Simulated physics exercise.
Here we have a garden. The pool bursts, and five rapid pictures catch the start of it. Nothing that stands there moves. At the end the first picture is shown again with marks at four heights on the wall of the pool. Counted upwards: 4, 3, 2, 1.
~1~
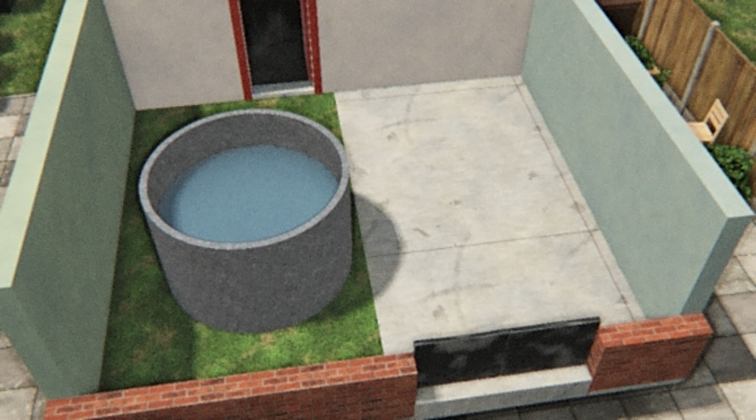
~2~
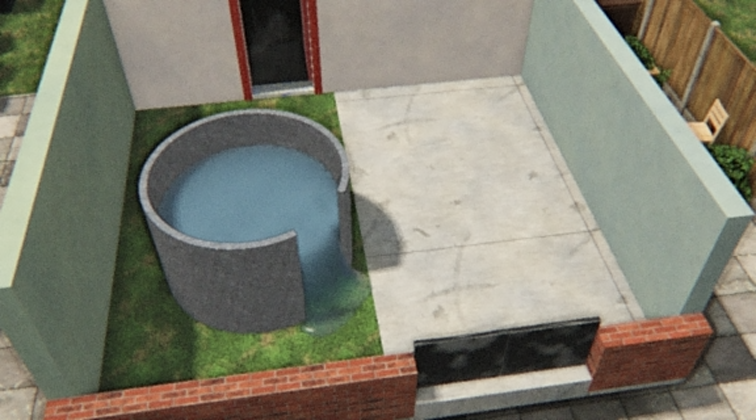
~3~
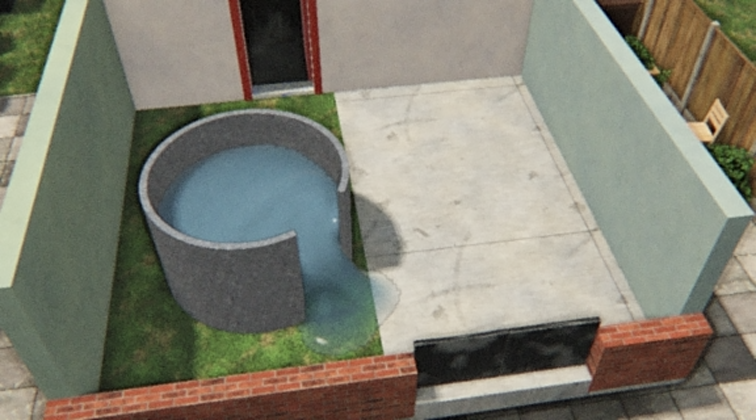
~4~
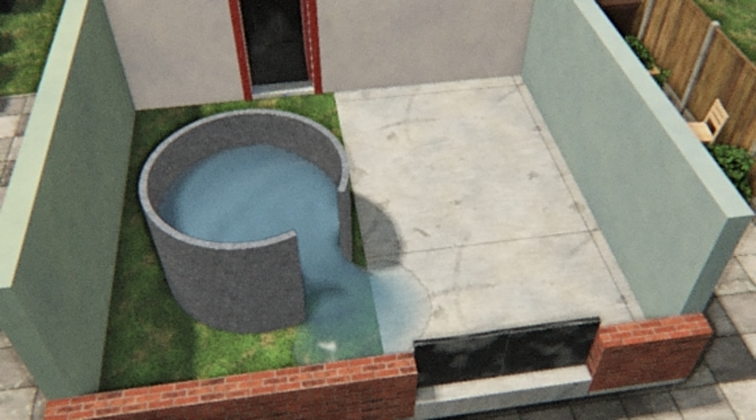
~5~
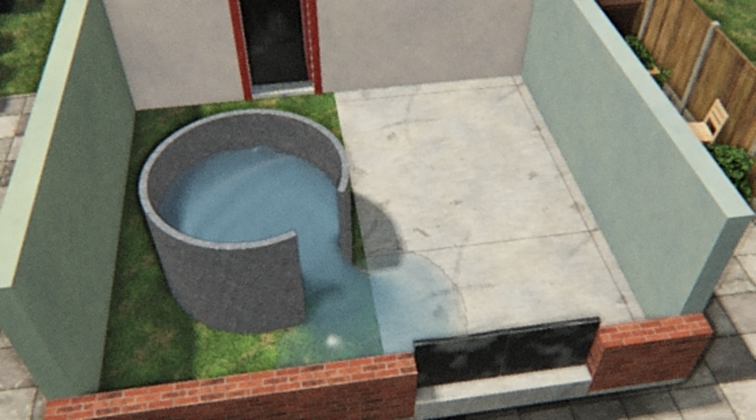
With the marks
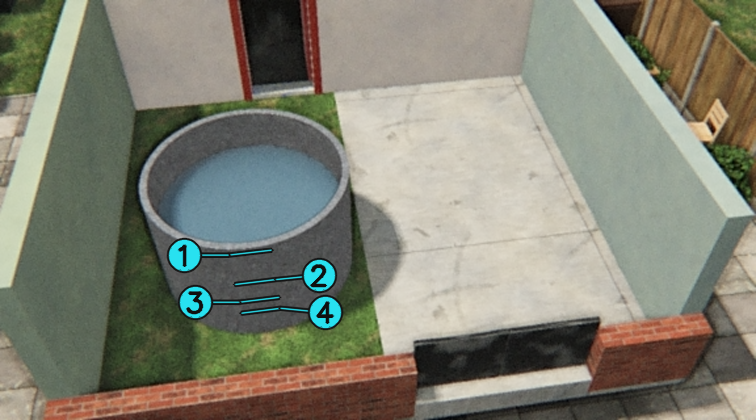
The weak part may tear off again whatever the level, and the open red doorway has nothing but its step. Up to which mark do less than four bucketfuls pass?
2 is the one.
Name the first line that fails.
It is 1.
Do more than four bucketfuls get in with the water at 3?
No, that is safe.
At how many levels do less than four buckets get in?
Three.
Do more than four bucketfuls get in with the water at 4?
No, not at all.
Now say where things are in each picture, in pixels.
Water in the pool at rest, its middle at (251, 203); foot of the red doorway at (284, 96); shut gate at (506, 336).
Water covers 1 % of the ground and shows as far out as (363, 278).
Water covers 3 % of the ground and shows as far out as (390, 300).
Water covers 6 % of the ground and shows as far out as (422, 297).
Water covers 10 % of the ground and shows as far out as (451, 301).
On the marked copy, 1 at (250, 252); 2 at (255, 282); 3 at (259, 299); 4 at (261, 310); from the bottom up 4, 3, 2, 1.
With 1, about 11 bucketfuls get in.
With 2, a splash gets over, under a bucket.
With 3, nothing gets over.
With 4, nothing gets over.
